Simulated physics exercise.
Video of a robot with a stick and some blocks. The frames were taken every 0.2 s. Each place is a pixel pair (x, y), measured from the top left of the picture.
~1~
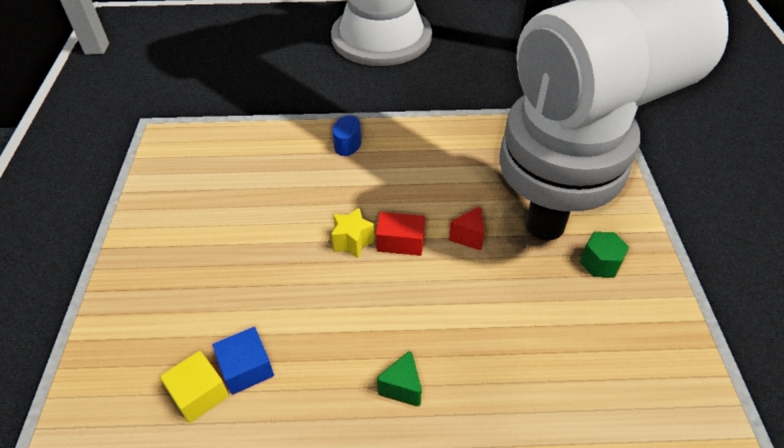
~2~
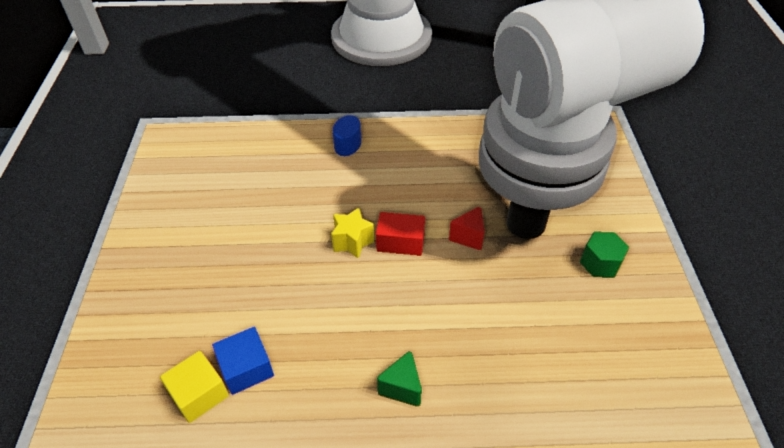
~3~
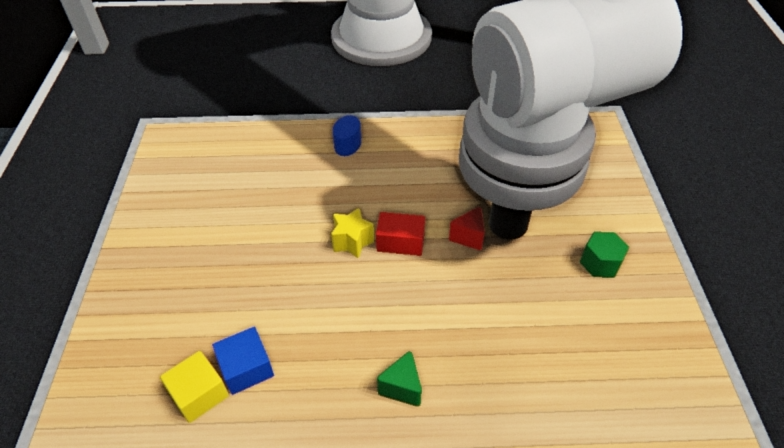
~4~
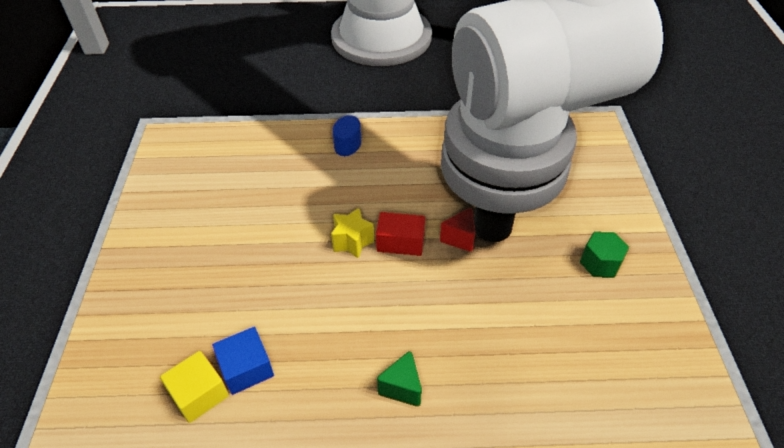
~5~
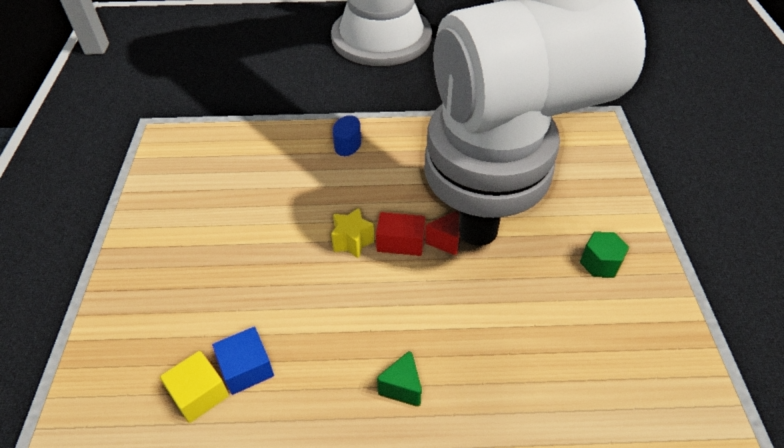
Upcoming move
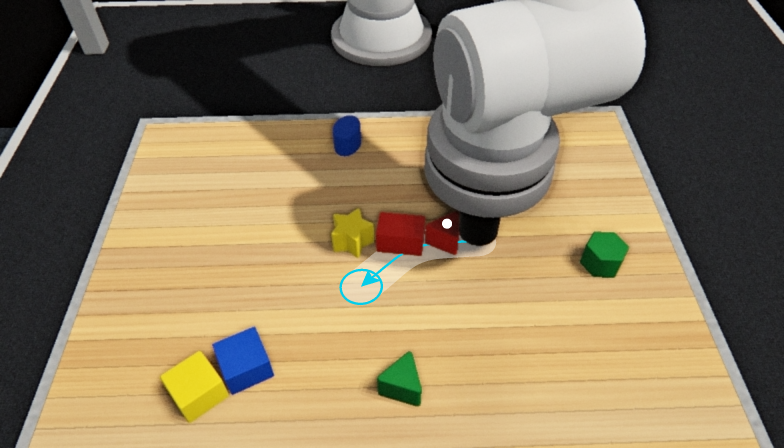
A grey-white robot arm with a short black stick reaches over the upper right of a light wooden board, seen from above at a fixed angle. Around the board lie a blue rounded block, a yellow star, red oblong and triangular blocks in a row, a green hexagon at right, a green triangle below, and yellow and blue cubes lower left. The arm slides left, and its stick pushes the red triangle up to the red oblong.
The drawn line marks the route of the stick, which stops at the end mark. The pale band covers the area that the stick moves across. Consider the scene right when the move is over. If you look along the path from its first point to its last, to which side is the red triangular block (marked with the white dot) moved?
My answer: Left.
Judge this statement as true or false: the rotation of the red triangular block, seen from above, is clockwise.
Answer: False.
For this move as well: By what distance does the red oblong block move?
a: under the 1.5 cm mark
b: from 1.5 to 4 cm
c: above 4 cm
Letter c.
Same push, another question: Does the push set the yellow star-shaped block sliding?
The answer is yes.
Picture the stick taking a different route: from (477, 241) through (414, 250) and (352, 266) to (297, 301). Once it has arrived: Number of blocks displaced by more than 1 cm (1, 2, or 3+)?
Going by the path, three or more of them shift by more than about 1 cm.
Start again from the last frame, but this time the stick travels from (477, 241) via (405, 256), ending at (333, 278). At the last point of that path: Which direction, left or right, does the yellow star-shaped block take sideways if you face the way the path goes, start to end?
It's going to go right.
Drawn move, from (477, 241) over (433, 244) and (394, 260) to (361, 287); the dot is on the red triangular block.
On the path given first. One third of the way, stick (432, 234); yellow star-shaped block (341, 221), turned 20° anticlockwise; red oblong block (381, 227), turned 25° clockwise; red triangular block (408, 245), turned 30° anticlockwise.
Two thirds of the way, stick (393, 251); yellow star-shaped block (313, 217); red oblong block (347, 232), turned 50° clockwise; red triangular block (380, 268), turned 80° anticlockwise.
At the end, stick (360, 277); yellow star-shaped block (312, 215); red oblong block (336, 238), turned 100° clockwise; red triangular block (353, 298), turned 95° anticlockwise.
